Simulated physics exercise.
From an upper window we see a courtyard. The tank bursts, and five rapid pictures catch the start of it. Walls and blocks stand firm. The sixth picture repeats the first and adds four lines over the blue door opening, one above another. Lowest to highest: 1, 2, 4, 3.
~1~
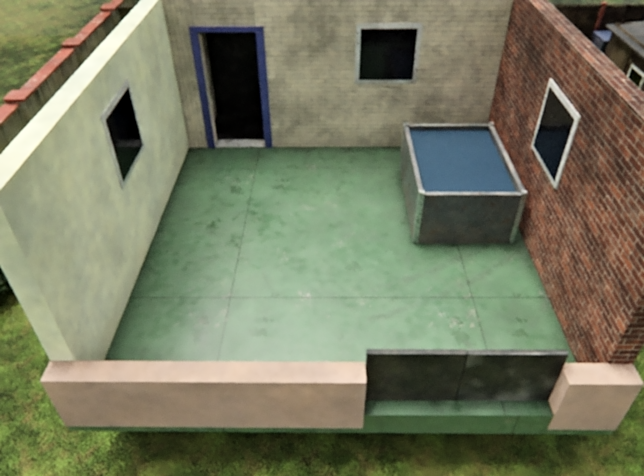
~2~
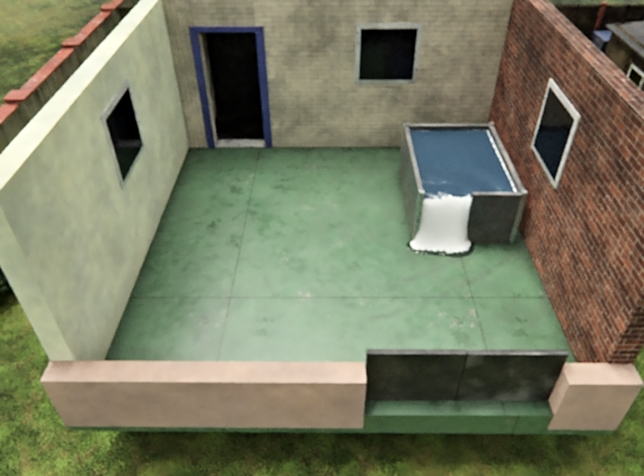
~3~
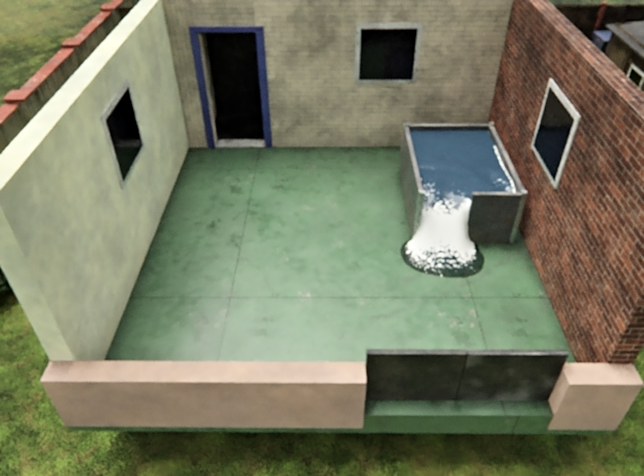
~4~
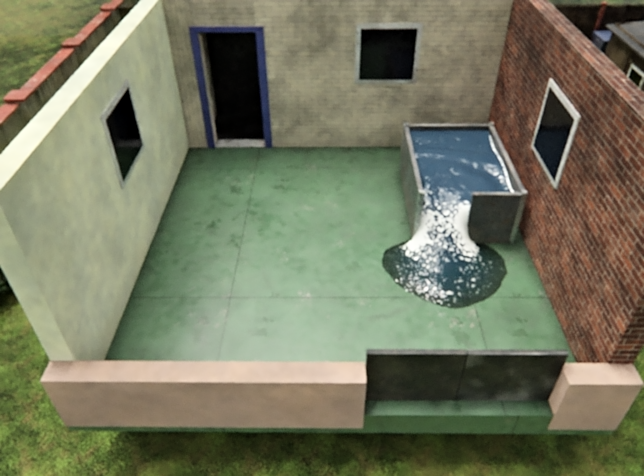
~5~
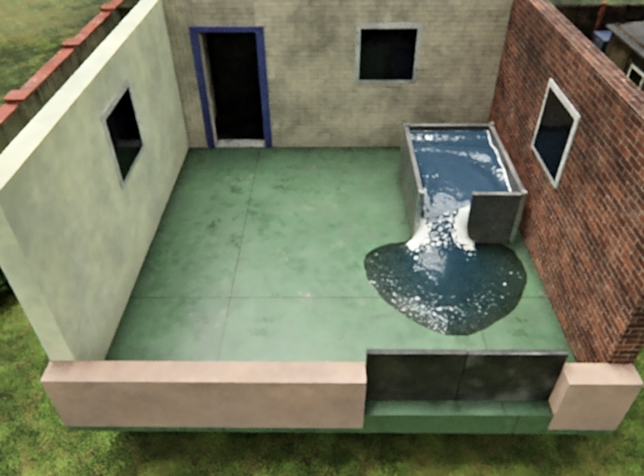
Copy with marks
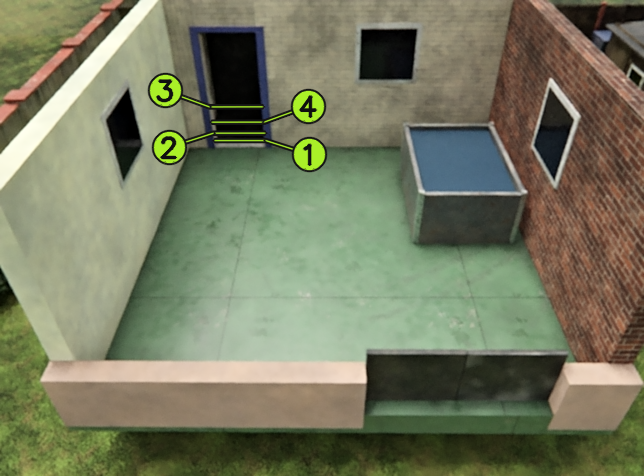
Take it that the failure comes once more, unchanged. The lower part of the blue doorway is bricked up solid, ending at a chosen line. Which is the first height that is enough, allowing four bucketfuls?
Height 1 just does it.
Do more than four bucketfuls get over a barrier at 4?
No, that is safe.
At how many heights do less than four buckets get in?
All of them.
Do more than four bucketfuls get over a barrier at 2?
No.
In lime, 1 at (240, 140); 2 at (239, 133); 3 at (236, 106); 4 at (237, 122); from the bottom up 1, 2, 4, 3.
Choosing 1, nothing gets over.
Choosing 2, nothing gets over.
Choosing 3, nothing gets over.
Choosing 4, nothing gets over.
